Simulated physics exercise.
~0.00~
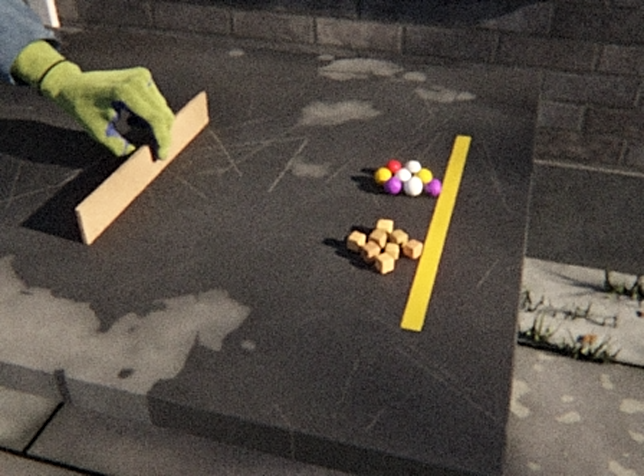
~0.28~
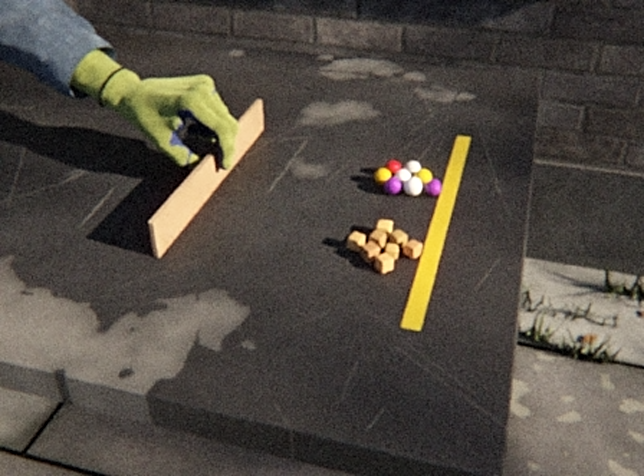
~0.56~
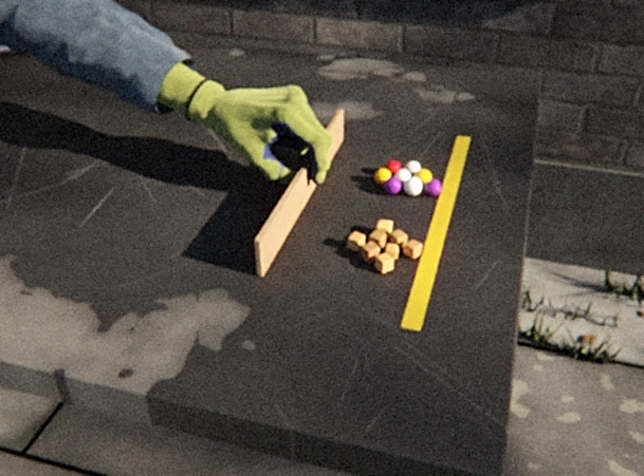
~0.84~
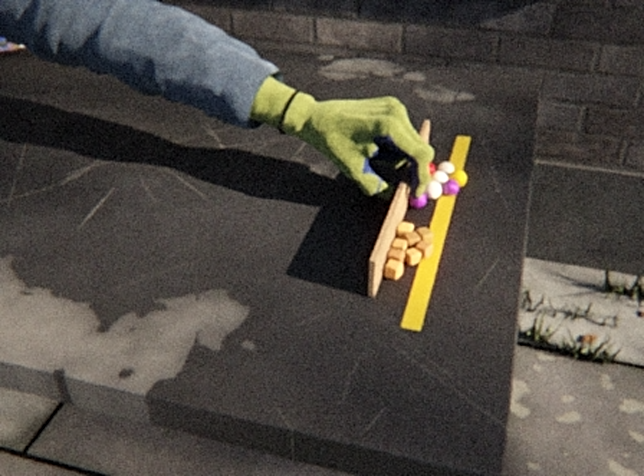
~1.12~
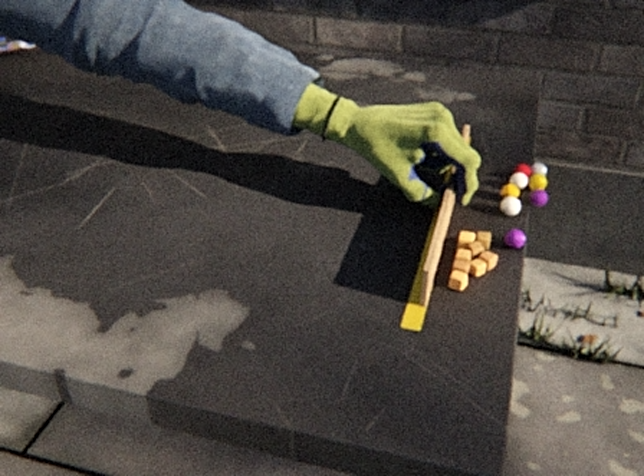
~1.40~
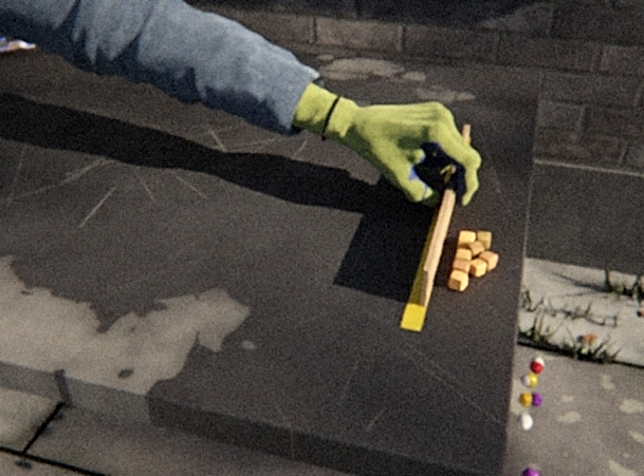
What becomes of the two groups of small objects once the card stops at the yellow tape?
The tan cubes at the front all stay on the table, short of the edge, while the colourful balls from the back group roll on and fall over the right edge.
